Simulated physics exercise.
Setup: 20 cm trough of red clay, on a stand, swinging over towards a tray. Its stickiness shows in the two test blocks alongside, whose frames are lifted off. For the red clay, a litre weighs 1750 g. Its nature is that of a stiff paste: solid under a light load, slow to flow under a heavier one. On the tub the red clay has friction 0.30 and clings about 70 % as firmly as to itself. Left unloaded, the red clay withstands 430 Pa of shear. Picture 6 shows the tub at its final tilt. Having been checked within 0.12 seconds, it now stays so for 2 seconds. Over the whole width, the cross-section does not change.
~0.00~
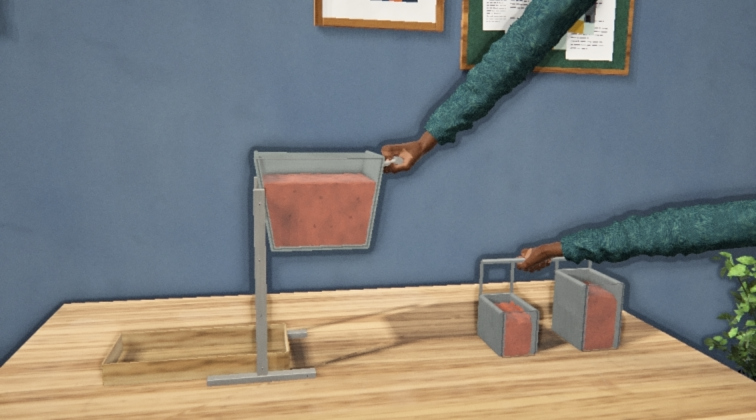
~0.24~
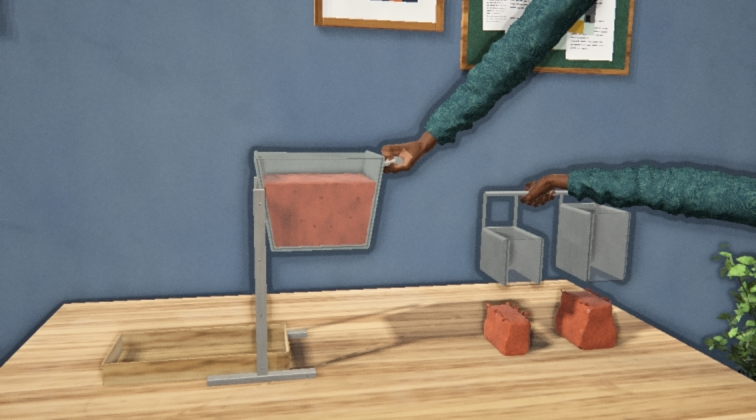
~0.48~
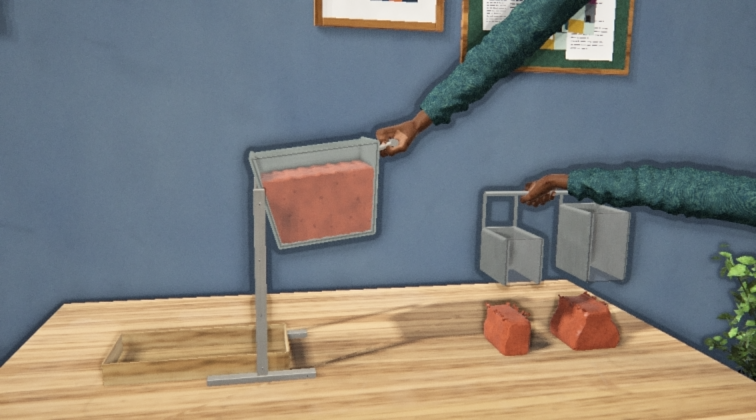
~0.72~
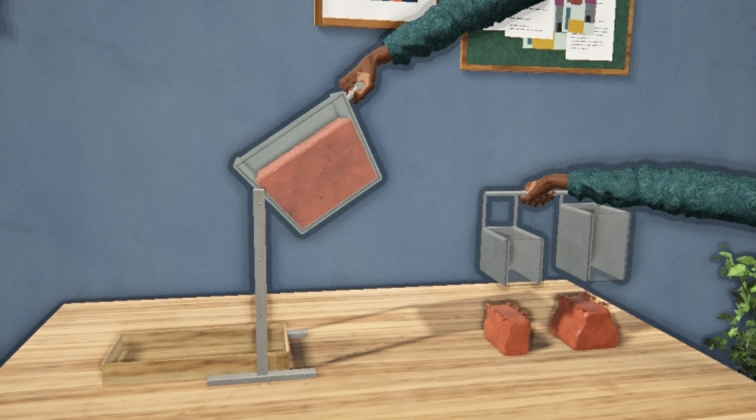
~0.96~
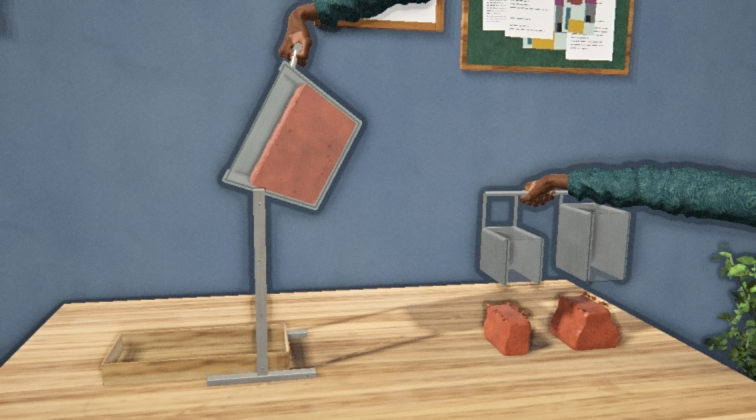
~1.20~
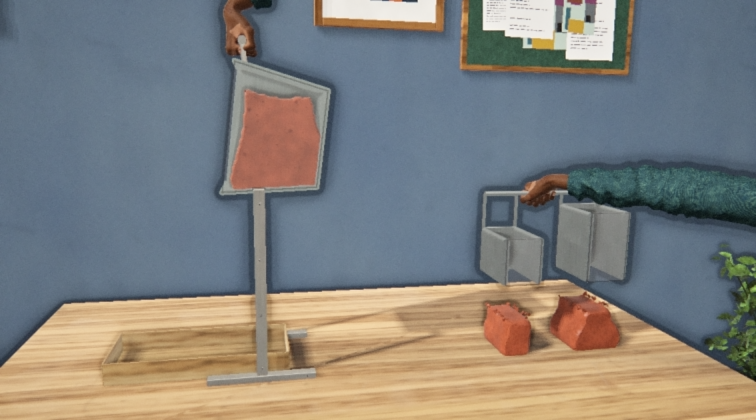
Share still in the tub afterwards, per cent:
Near 55 %.
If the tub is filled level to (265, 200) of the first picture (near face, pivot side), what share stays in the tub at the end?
I'd put it close to 65 in a hundred.
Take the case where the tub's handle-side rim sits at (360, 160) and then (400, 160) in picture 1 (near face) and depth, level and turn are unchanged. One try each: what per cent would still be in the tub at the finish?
In that order: 65 %, 45 %.
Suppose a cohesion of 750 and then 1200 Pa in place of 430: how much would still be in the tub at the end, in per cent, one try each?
The answers, in order, are 70 % and 100 %.
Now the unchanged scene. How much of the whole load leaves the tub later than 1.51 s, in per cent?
I reckon it's around 9 in a hundred.
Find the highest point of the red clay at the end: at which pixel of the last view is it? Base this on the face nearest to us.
I'd say it peaks at roughly (301, 138) in the last picture.
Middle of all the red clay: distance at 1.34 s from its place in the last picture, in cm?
It has gone close to 5 cm.
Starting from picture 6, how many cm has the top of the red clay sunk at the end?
10 cm or so.
After 1.34 s, the tub is at 83 degrees and holds 88 %.
After 1.51 s, the tub is at 83 degrees and holds 63 %.
After 1.68 s, the tub is at 83 degrees and holds 59 %.
After 1.85 s, the tub is at 83 degrees and holds 57 %.
After 3.20 s, at the end, the tub is at 83 degrees and holds 55 %.
